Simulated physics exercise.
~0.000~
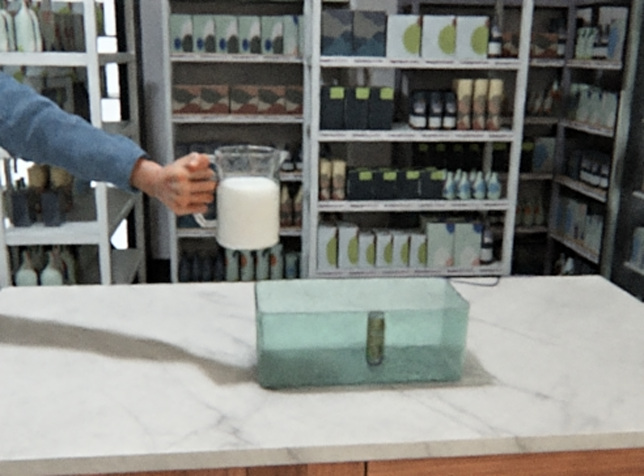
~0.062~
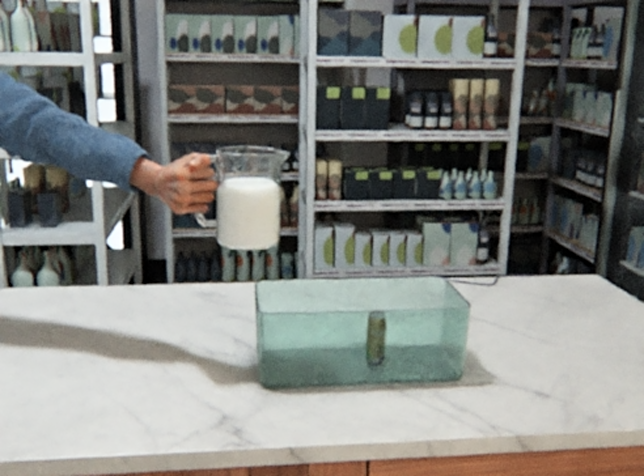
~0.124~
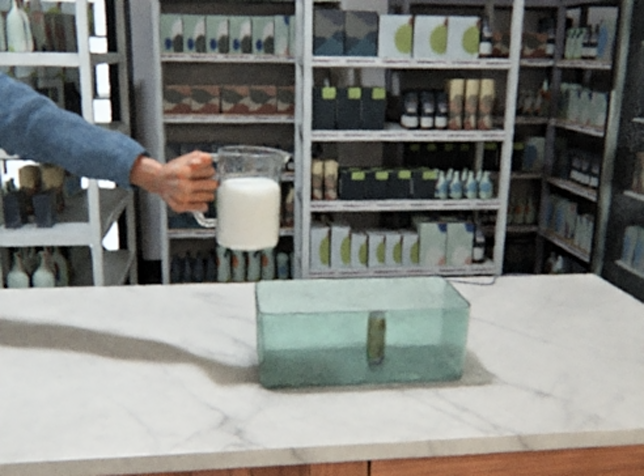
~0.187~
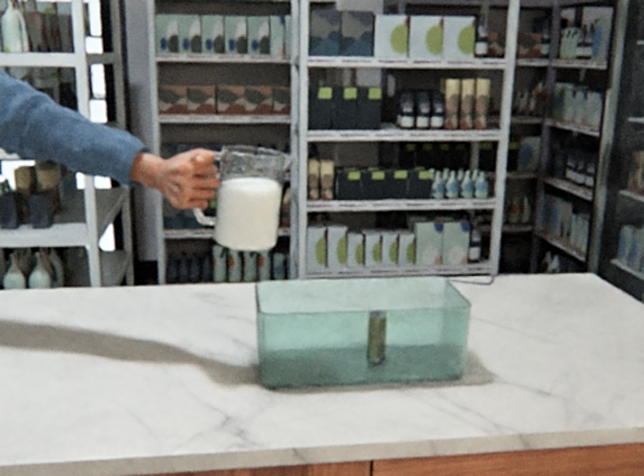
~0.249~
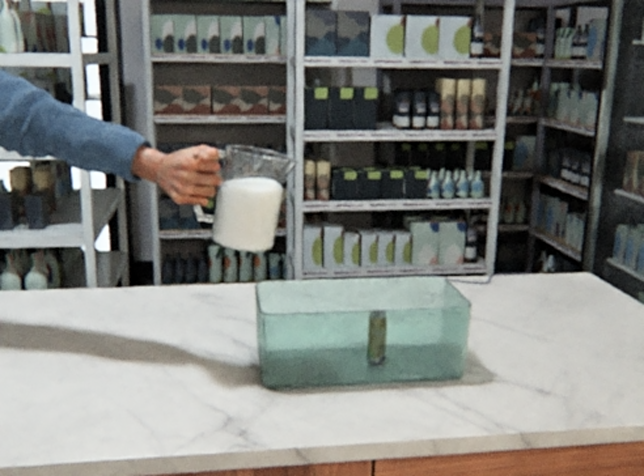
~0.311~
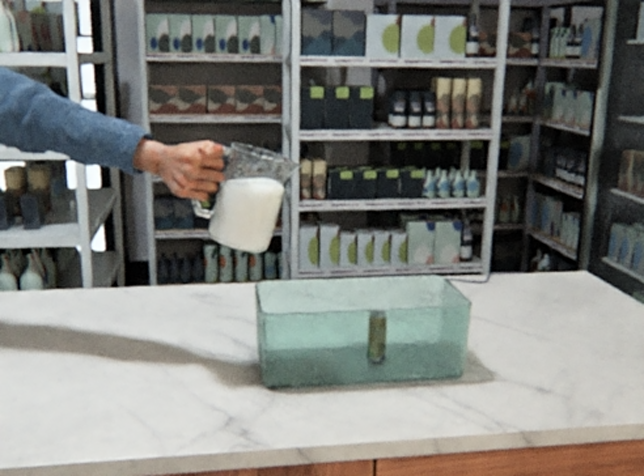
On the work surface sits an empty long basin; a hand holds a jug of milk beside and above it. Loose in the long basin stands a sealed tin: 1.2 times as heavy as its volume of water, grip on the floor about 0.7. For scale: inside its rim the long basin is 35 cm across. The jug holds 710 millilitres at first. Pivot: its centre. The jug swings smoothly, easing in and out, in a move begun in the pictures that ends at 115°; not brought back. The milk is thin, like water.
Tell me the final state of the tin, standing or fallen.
The tin ends standing.
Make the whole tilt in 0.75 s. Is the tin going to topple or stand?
With that tilt, the tin stays on its base.
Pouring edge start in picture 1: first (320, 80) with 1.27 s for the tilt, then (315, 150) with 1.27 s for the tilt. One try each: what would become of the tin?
Try 1: Still standing; try 2: Tipped over.
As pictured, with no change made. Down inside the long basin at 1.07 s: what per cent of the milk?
Reading: Approx. 42 %.
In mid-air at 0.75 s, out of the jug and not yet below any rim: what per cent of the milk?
About 7 per cent.
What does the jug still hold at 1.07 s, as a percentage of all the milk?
Around 32 in a hundred is still there.
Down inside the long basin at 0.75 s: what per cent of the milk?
At that time the basin holds about 0 per cent of the liquid.
By 0.75 s the tilt is 74° and 93 per cent is still to pour; the tin stands where it began.
By 1.07 s the tilt is 108° and 32 per cent is still to pour; the tin stands where it began.
By 1.40 s the tilt is 115° and 1 per cent is still to pour; the tin stands where it began.
By 1.77 s the tilt is 115° and 0 per cent is still to pour; the tin stands where it began.
At rest the tin stands where it began.
